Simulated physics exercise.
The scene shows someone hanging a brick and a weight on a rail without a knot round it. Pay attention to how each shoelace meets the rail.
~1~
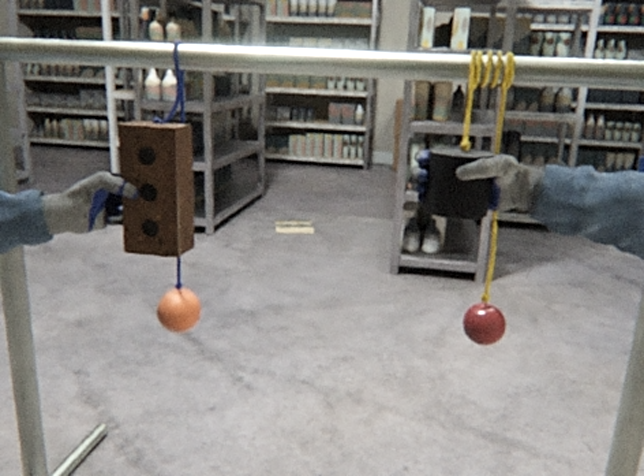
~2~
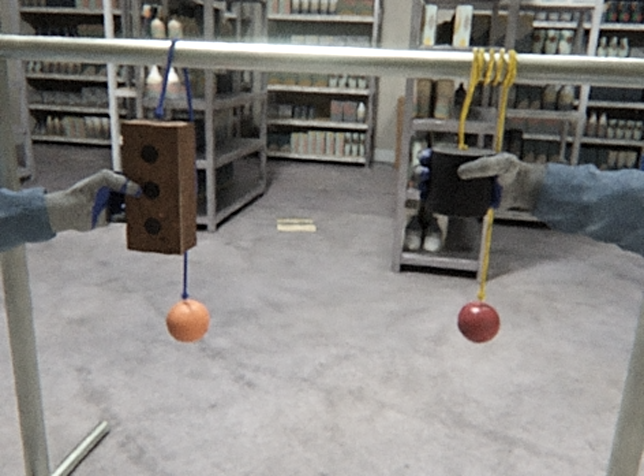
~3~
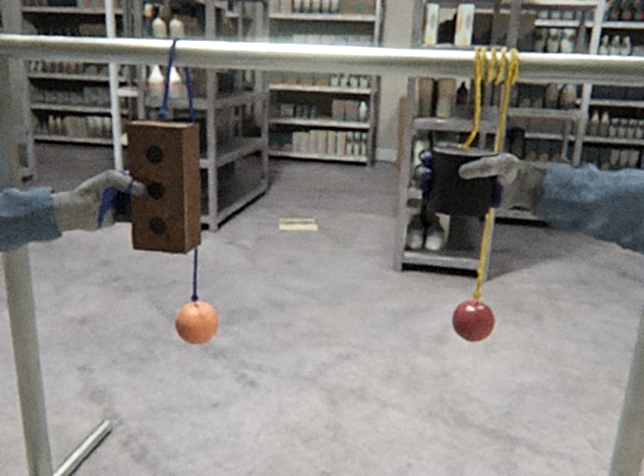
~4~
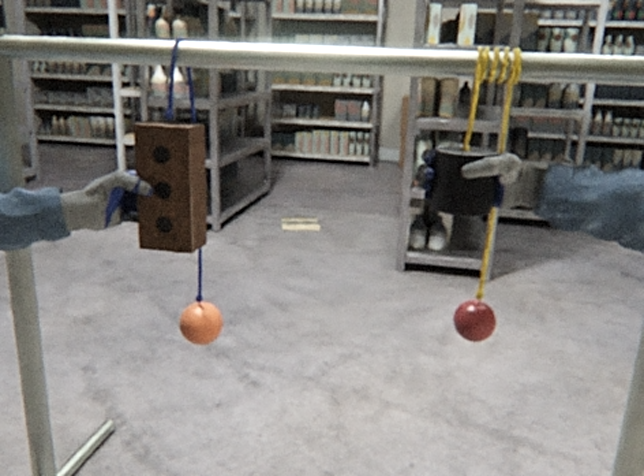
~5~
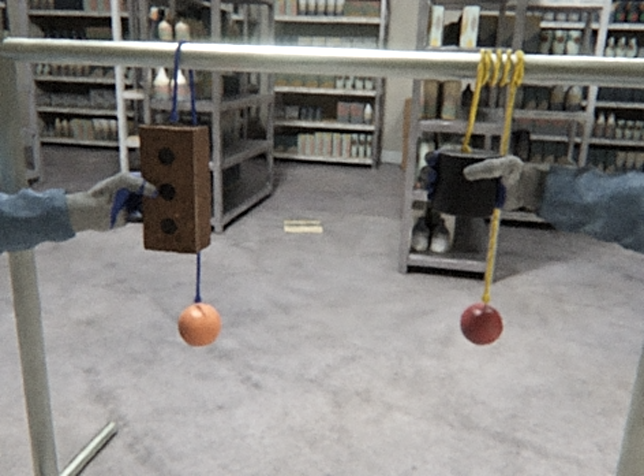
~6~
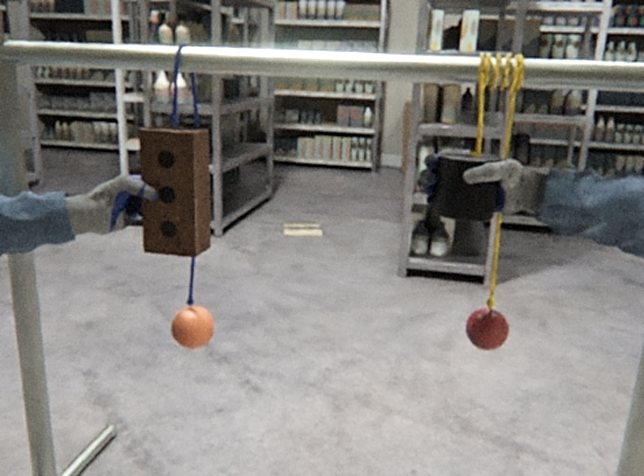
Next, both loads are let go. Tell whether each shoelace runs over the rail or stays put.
Well the brick gets pulled down as expected. Well the weight stays right there as expected.
Then, 0.50 s past the final frame, brick on the floor; weight still up near (472, 194).
Then, 0.84 s past the final frame, brick on the floor; weight still up near (470, 198).
When it is over, brick on the floor; weight still up near (469, 199). The brick runs down to the floor and the weight is held.
